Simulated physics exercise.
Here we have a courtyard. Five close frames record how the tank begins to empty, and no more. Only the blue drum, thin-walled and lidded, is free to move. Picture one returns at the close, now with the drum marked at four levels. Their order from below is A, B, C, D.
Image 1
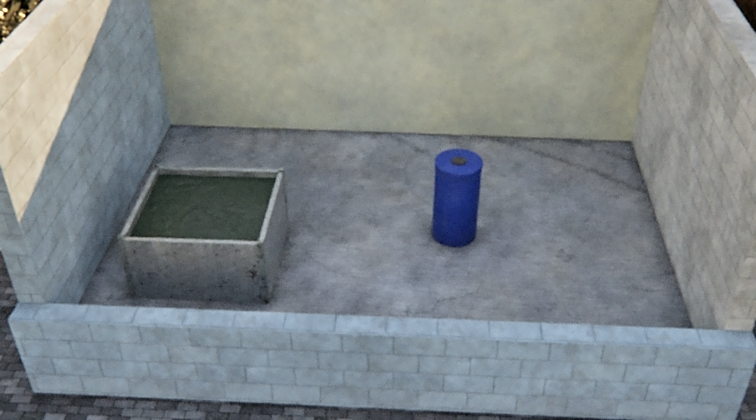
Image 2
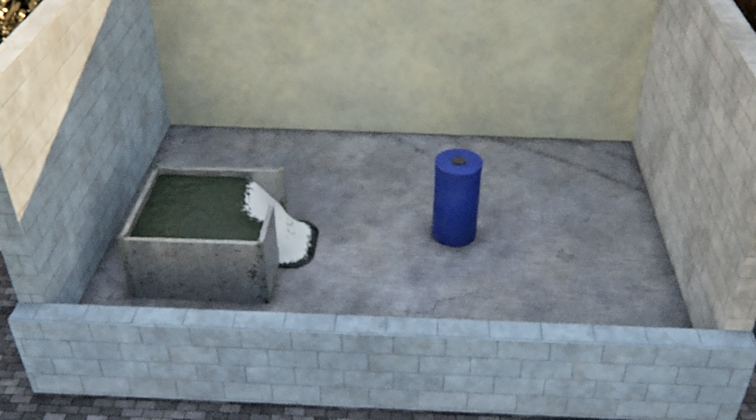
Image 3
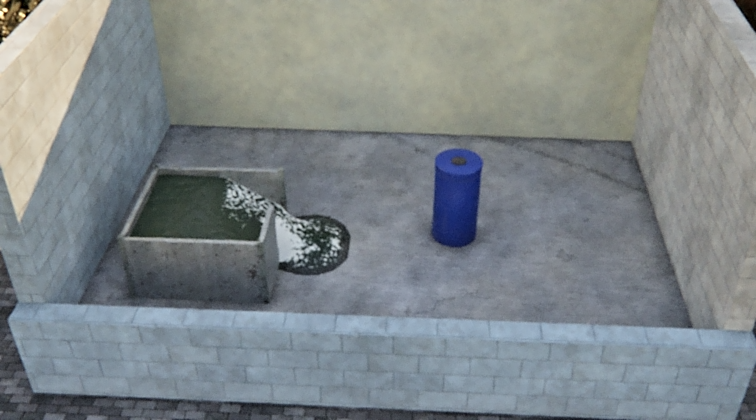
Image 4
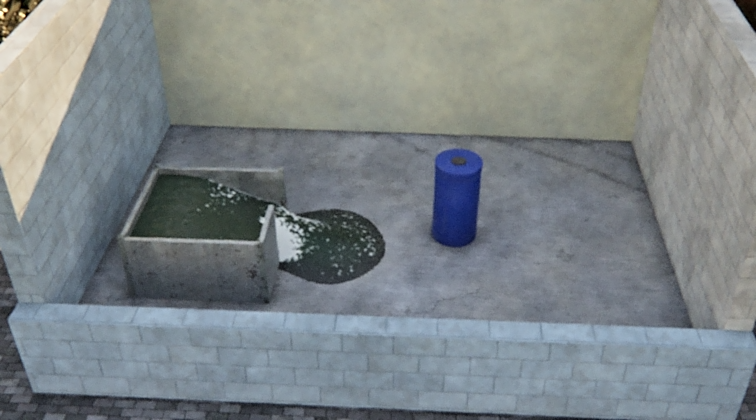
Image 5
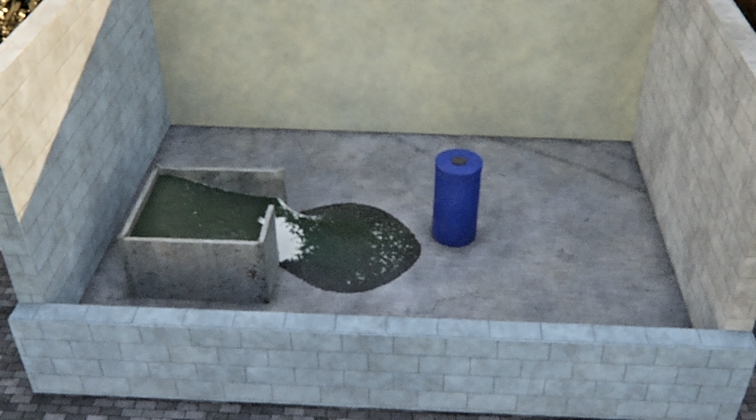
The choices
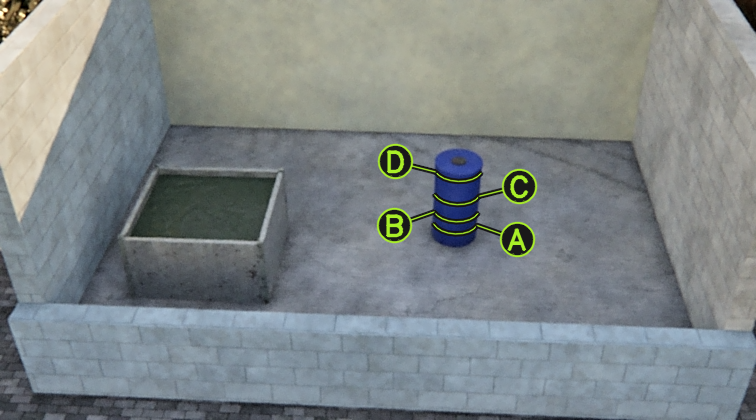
A walled courtyard held a full concrete tank on the left and a blue drum standing still; the tank's right side opened, and dark, foamy water poured out and spread rightward across the floor.
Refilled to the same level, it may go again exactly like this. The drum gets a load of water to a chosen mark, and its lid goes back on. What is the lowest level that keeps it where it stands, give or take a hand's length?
The answer is mark B.
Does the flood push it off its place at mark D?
No.
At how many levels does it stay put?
Three of them.
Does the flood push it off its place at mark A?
Yes.
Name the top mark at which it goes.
A it is.
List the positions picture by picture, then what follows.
In the first frame, lid of the blue drum at (458, 161); tank full, its middle at (206, 209).
In the second frame, 1 % of the ground under water, its edge towards the drum at (306, 233).
In the third frame, 2 % of the ground under water, its edge towards the drum at (341, 240).
In the fourth frame, 5 % of the ground under water, its edge towards the drum at (372, 231).
In the fifth frame, lid of the blue drum at (458, 161); 7 % of the ground under water, its edge towards the drum at (412, 247).
In lime, A at (455, 233); B at (456, 221); C at (457, 204); D at (458, 181); from the bottom up A, B, C, D.
With A, it is pushed about its own width away.
With B, it does not move.
With C, it does not move.
With D, it does not move.
